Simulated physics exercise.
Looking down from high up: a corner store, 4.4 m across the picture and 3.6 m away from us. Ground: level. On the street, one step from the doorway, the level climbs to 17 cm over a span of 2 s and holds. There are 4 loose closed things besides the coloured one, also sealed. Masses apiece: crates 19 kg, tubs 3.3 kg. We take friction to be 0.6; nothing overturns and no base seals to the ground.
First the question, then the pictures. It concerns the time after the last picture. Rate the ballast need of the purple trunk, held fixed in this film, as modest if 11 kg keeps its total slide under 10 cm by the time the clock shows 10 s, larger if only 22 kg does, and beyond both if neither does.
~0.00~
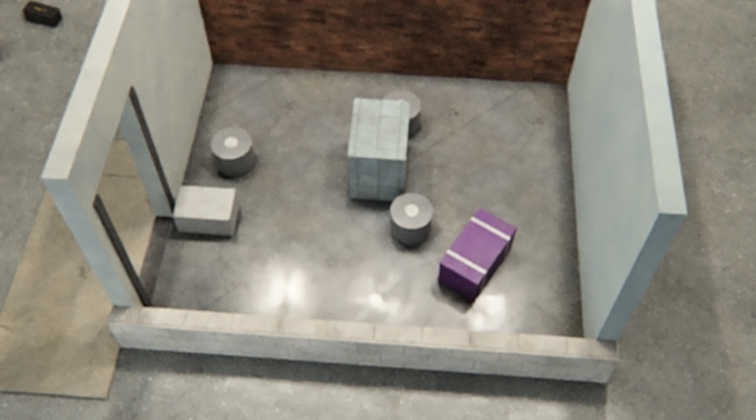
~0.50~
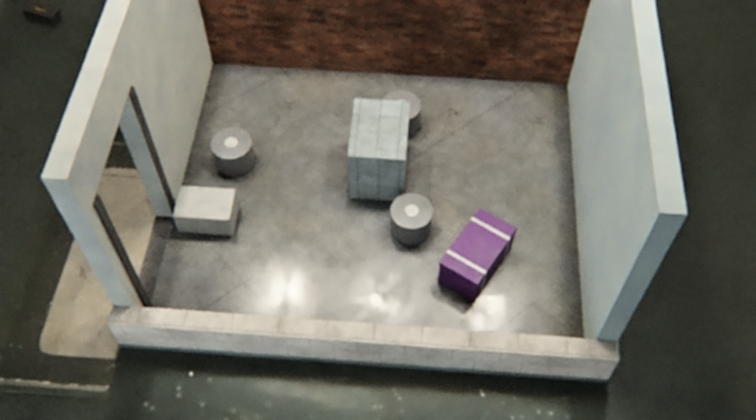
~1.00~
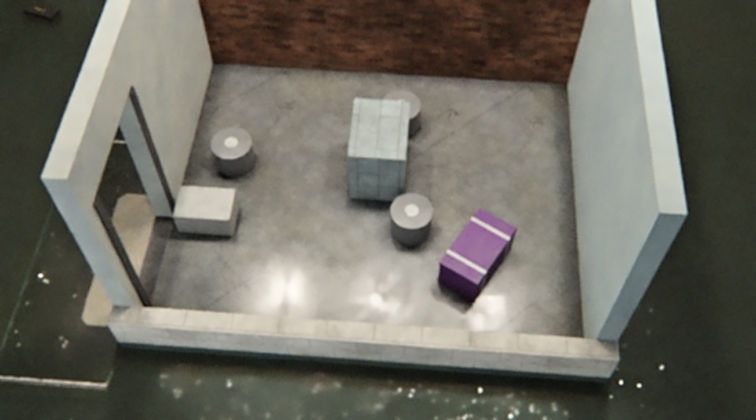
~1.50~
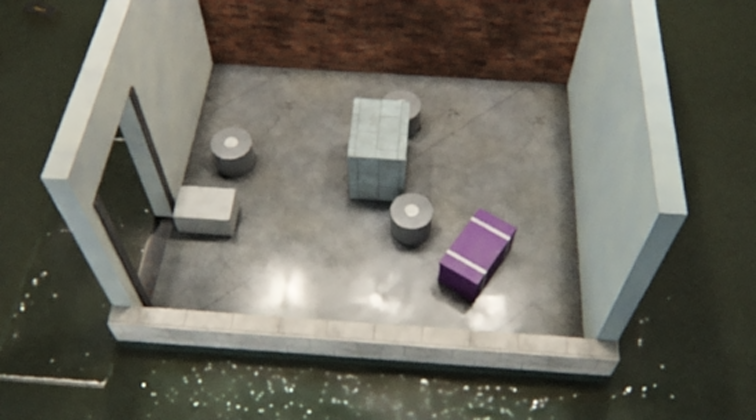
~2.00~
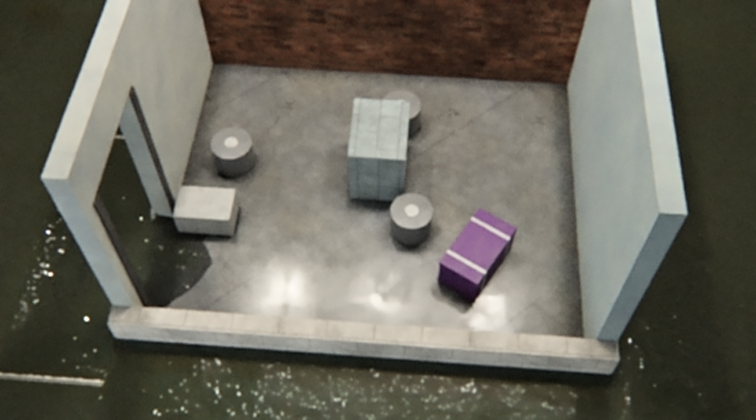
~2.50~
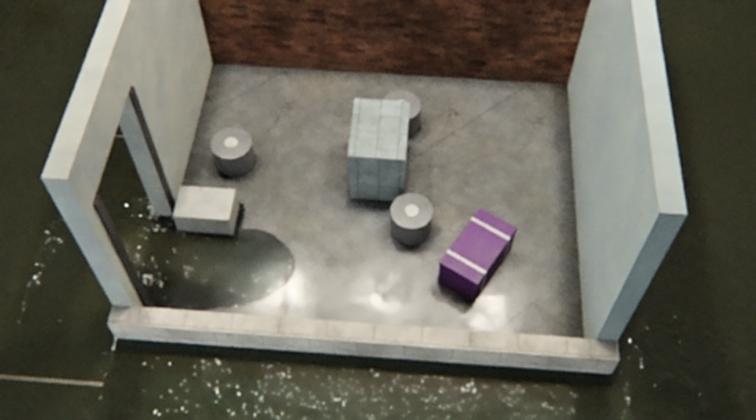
Ballast need: Beyond both.
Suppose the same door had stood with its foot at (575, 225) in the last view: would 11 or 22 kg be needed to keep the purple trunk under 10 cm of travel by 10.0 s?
With that change, both options fail.
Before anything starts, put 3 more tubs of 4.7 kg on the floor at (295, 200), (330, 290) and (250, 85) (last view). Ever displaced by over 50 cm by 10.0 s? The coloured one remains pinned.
Spot one stays inside, spot two crosses the limit, spot three stays inside.
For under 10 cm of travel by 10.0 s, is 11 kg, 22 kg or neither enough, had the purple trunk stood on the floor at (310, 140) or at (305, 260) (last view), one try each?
Taking them in turn, the lighter mass keeps it, and neither mass keeps it.
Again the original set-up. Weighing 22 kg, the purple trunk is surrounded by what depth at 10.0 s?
Around 11 cm.
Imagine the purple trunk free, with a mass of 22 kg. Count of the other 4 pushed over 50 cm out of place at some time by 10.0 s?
Count: 1.
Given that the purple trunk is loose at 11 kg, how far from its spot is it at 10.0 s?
Shift: Roughly 200 cm.
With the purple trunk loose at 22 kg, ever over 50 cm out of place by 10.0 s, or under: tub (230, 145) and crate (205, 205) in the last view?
Respectively: Threshold not reached and threshold not reached.
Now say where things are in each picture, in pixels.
The first frame shows the purple trunk at (479, 245), on the bottom; water covers 0.0 m2; 0 of 5 have shifted.
The second frame shows the purple trunk at (479, 245) rests on the ground; 0.0 m2 under water; 0 of 5 have shifted.
The third frame shows the purple trunk at (479, 245), on the bottom; water covers 0.0 m2; 0 of 5 have shifted.
The fourth frame shows the purple trunk at (479, 245) rests on the ground; water covers 0.0 m2; 0 of 5 have shifted.
The fifth frame shows the purple trunk at (479, 245) rests on the ground; 0.3 m2 under water; 0 of 5 have shifted.
The sixth frame shows the purple trunk at (479, 245), on the bottom; water covers 1.1 m2; 0 of 5 have shifted.
After 3.5 s the purple trunk would be 0 cm from its start with 11 kg and 0 cm from its start with 22 kg; 0 cm of water round it then.
After 4.5 s the purple trunk would be 18 cm from its start with 11 kg and 0 cm from its start with 22 kg; 4 cm of water round it then.
After 7.0 s the purple trunk would be 131 cm from its start with 11 kg and 49 cm from its start with 22 kg; 7 cm of water round it then.
After 10.0 s the purple trunk would be 208 cm from its start with 11 kg and 224 cm from its start with 22 kg; 11 cm of water round it then.
